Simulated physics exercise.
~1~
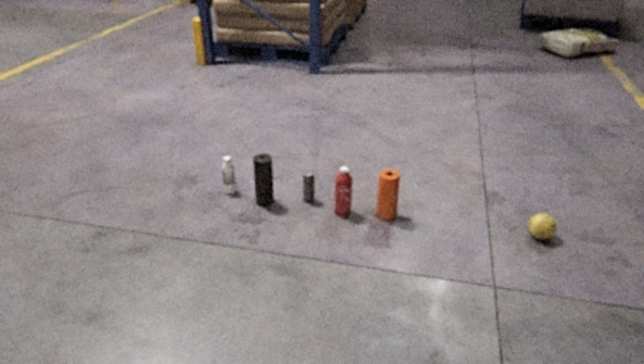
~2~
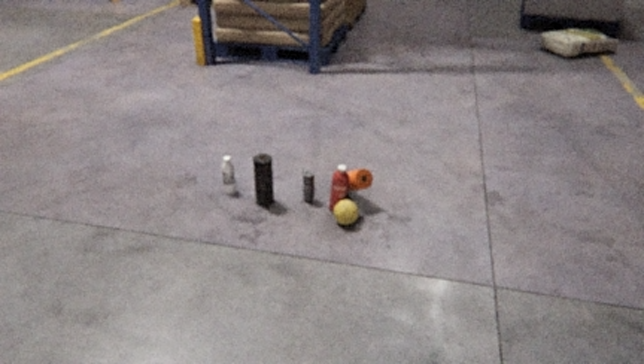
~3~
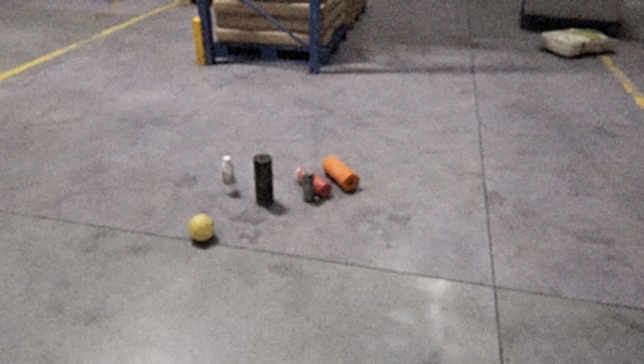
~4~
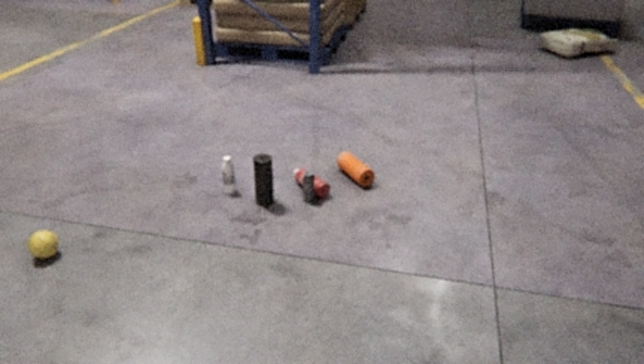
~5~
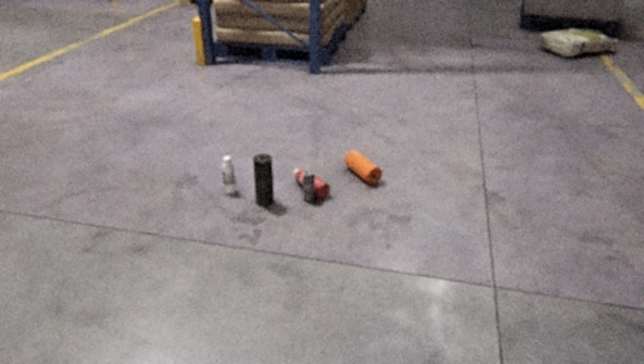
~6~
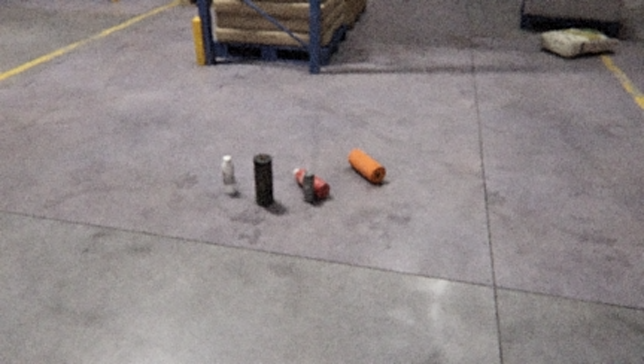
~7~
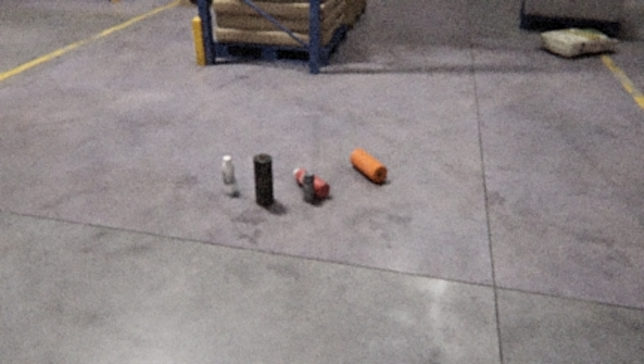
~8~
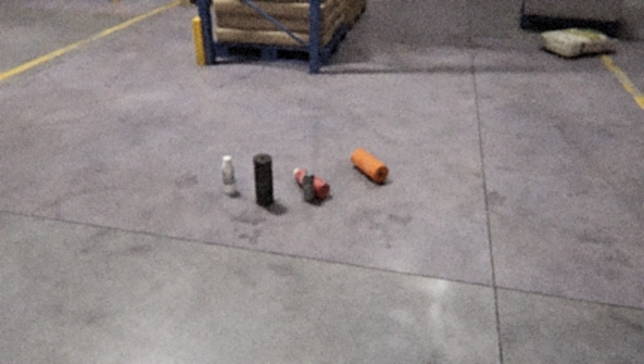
On a grey concrete warehouse floor, with loaded shelving behind, a white bottle, a black roll, a small grey can, a red bottle and an orange roll stand in a loose row while a yellow ball sits off to the right. The ball travels left, and the orange roll tilts over as the ball passes in front of the red bottle. Soon both lie on their sides, the red bottle beside the grey can. The ball continues left and leaves view. The orange roll rolls slightly right and settles, while the white bottle, black roll and grey can remain standing.
